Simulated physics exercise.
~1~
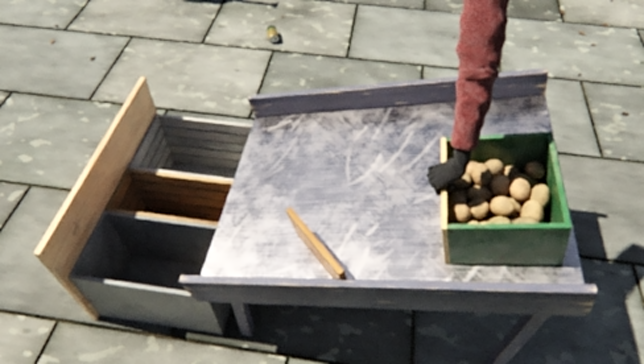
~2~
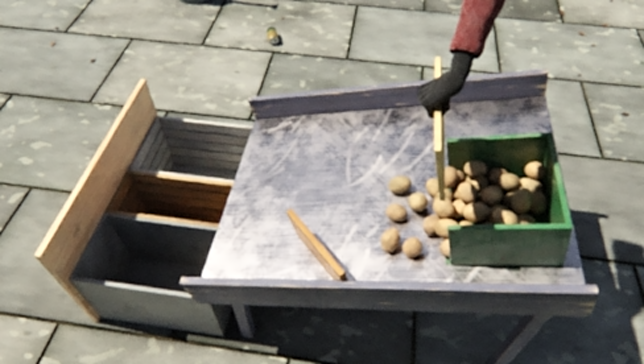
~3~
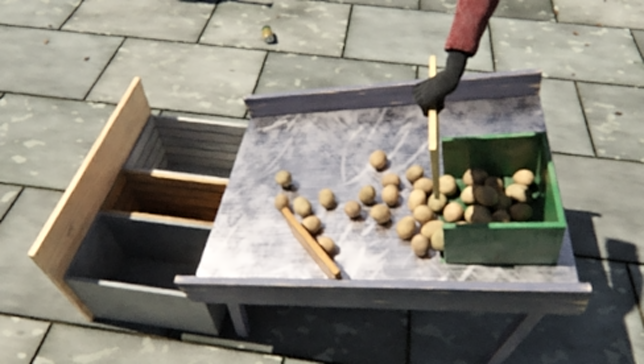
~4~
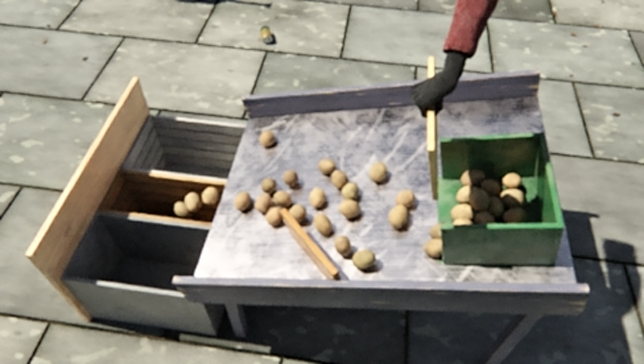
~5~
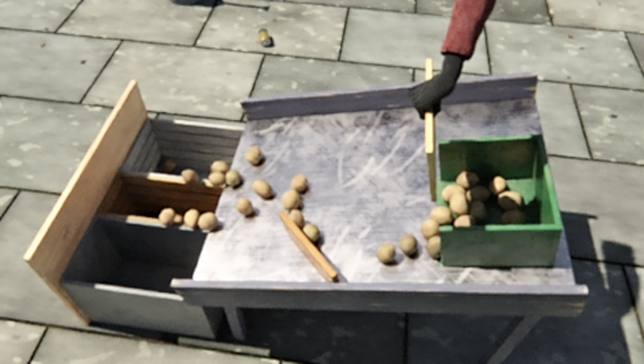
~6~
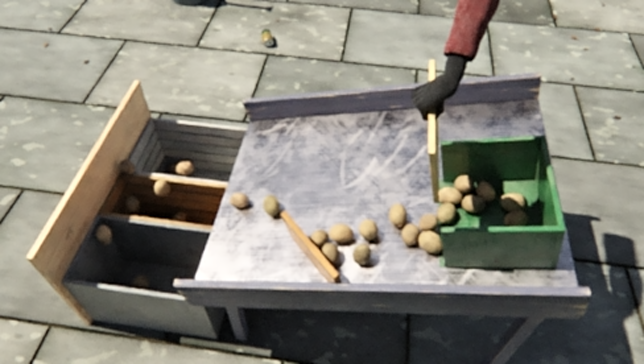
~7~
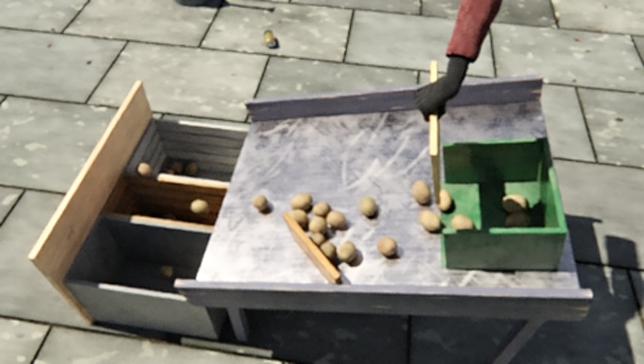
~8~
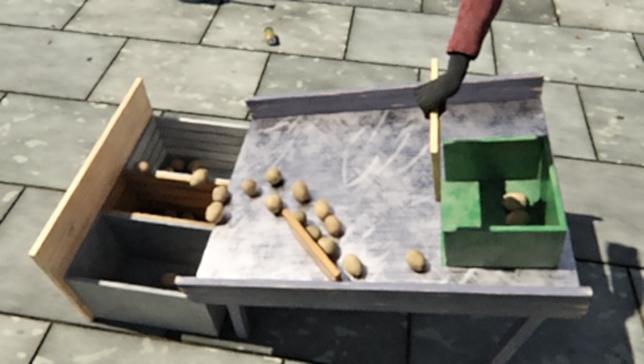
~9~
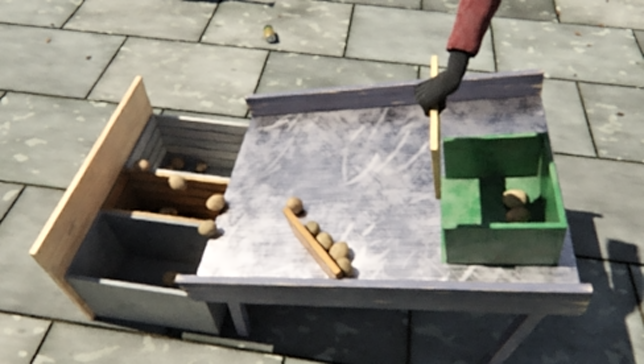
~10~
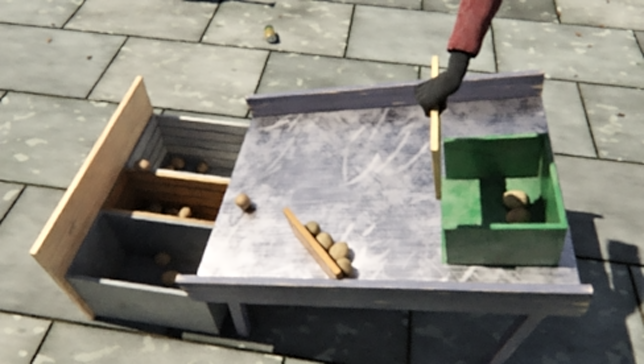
A gloved hand lifted the gate of a green pen, and potatoes spilled out across a sloping table, rolling left past an angled board into the row of bins. At the end, a few sat against the board and a couple remained in the pen.
